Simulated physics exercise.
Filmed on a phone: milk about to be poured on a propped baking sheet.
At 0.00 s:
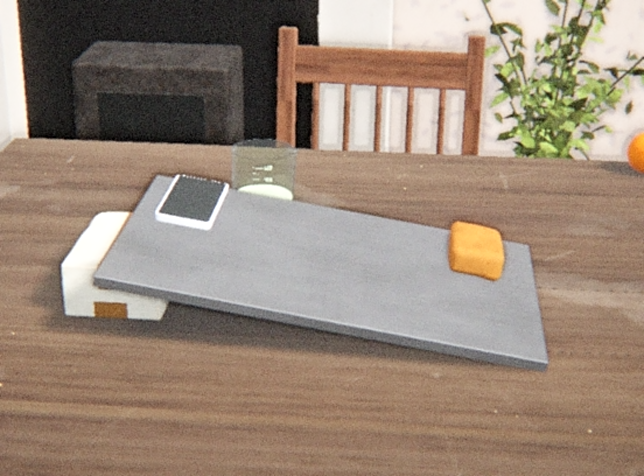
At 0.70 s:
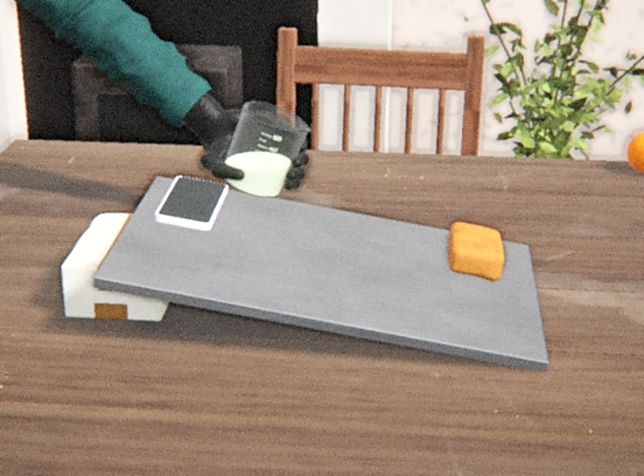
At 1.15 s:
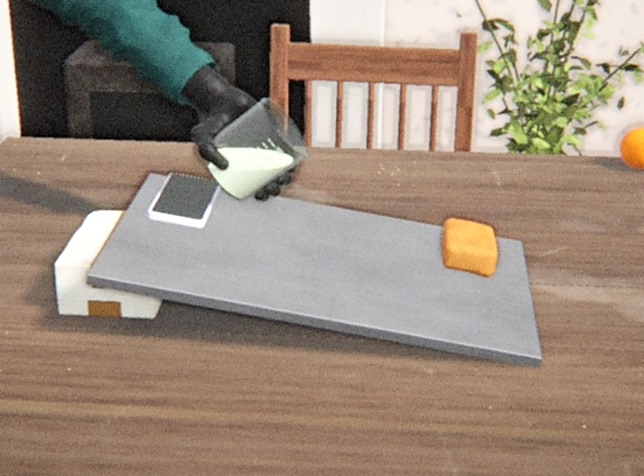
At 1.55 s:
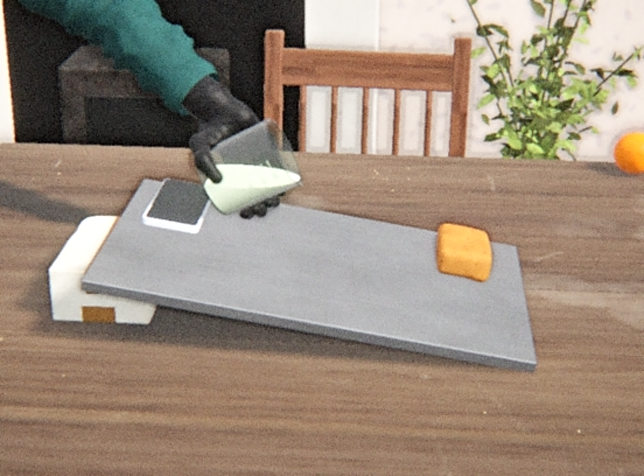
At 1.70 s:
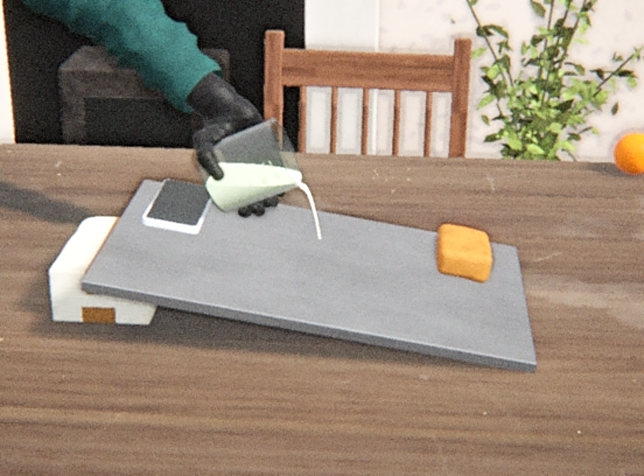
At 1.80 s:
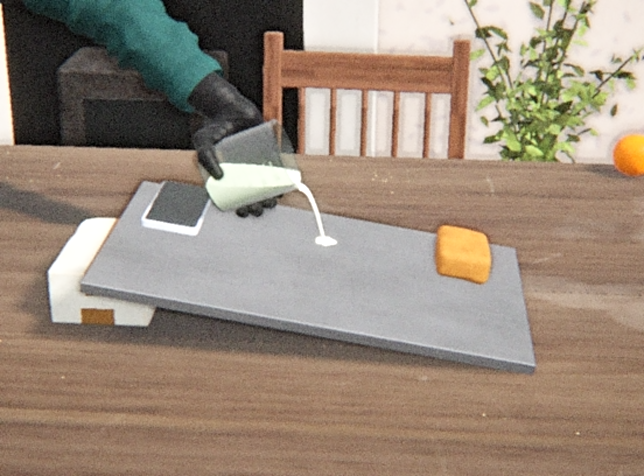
On a wooden table, a gloved hand lifts a beaker and pours milk onto a sloping baking sheet.
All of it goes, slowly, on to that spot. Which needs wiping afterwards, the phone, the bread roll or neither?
The phone stays dry and the bread roll gets wet.
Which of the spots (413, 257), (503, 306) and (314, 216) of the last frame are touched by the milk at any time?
The first is in the puddle; the next wet; the last untouched.
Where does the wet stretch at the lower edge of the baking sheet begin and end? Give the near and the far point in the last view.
Near limit (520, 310), far limit (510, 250).
Around 2.6 s, it runs down to the right; the phone is still dry; the bread roll is wet along its edge.
Around 4.5 s, it runs down to the right and off the end; the phone is still dry; the bread roll is wet along its edge.
Around 8.4 s, it runs down to the right and off the end; the phone is still dry; the bread roll is wet along its edge.
